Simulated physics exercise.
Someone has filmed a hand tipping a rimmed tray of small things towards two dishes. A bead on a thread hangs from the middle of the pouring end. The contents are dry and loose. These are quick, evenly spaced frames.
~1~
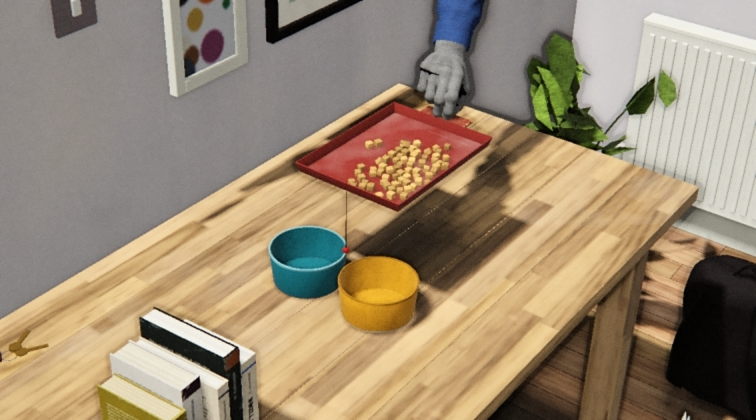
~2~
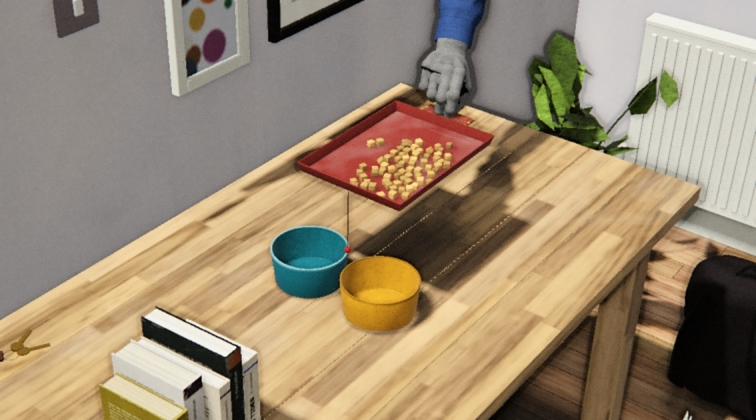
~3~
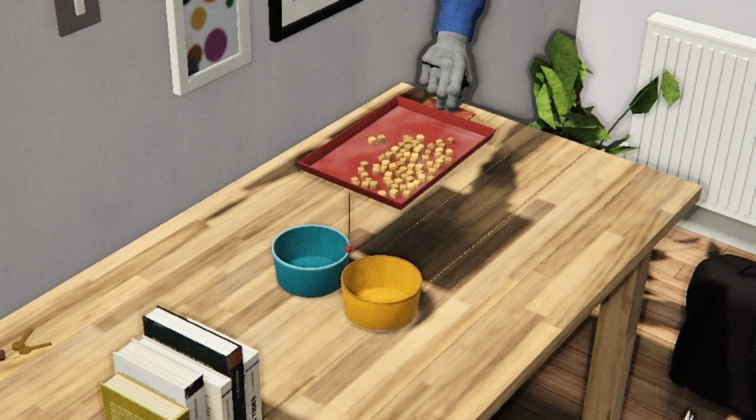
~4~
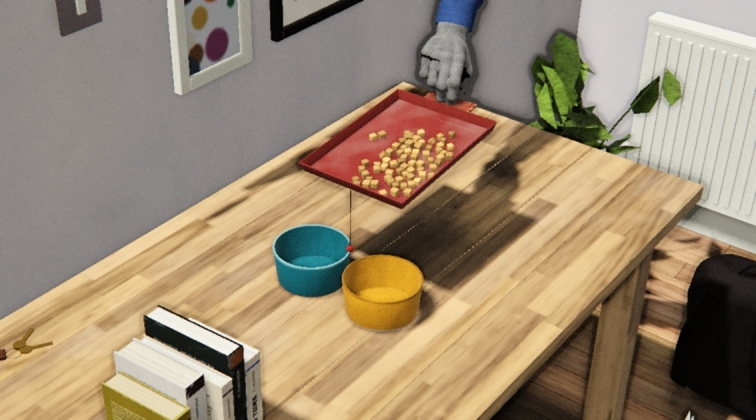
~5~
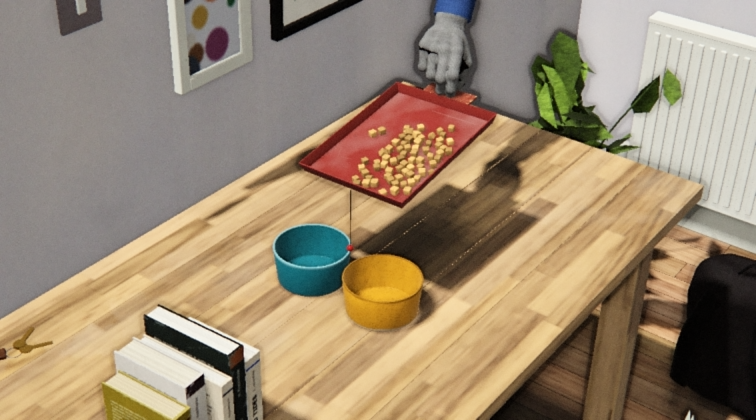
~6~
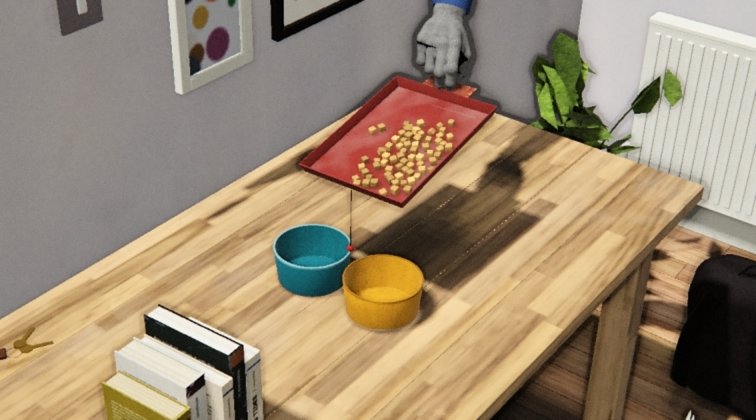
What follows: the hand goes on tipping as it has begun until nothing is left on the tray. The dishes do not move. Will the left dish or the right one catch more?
The left-hand one ends fuller.
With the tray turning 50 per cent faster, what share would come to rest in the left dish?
About 50 per cent.
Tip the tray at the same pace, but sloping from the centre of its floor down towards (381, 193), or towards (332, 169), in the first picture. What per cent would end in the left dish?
In turn 0 and 100 in a hundred.
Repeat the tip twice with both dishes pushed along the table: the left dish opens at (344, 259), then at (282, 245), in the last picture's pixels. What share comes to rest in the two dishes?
About 40 and 90 per cent.
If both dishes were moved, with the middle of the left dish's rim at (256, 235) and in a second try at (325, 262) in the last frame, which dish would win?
The first try: The right one. The second: Left.
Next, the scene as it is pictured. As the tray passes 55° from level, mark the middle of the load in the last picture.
At about (360, 173).
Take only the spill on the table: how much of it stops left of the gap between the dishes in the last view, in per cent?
About 90 per cent.
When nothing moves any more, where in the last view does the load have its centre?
Near (315, 287).
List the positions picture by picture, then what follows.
The first frame shows corners of the pouring end near (301, 162) and (398, 202), level; middle of the load near (408, 171), small wooden cubes; left dish near (283, 278); right dish near (354, 312); bead on its thread near (346, 250).
The second frame shows corners of the pouring end near (302, 162) and (400, 202), level; middle of the load near (410, 170).
The third frame shows corners of the pouring end near (303, 161) and (401, 201), tipped barely, lowest at the left corner; middle of the load near (411, 167).
The fourth frame shows corners of the pouring end near (304, 162) and (401, 200), tipped a little, lowest at the left corner; middle of the load near (412, 164).
The fifth frame shows corners of the pouring end near (304, 162) and (401, 199), tipped a little, lowest at the left corner; middle of the load near (412, 161).
The sixth frame shows corners of the pouring end near (304, 163) and (401, 199), tipped a little, lowest at the left corner; middle of the load near (412, 158); left dish near (288, 276); right dish near (359, 310).
Shortly afterwards, tray tipped steeply; the whole lot on the tray.
Next, tray tipped right over; all but a few on the tray; only a few in the air.
Some moments later, tray tipped past a quarter turn; a little in the right dish; near half in the left dish; near a third outside both.
In the end, tray tipped past a quarter turn; a little in the right dish; near half in the left dish; near a third outside both.
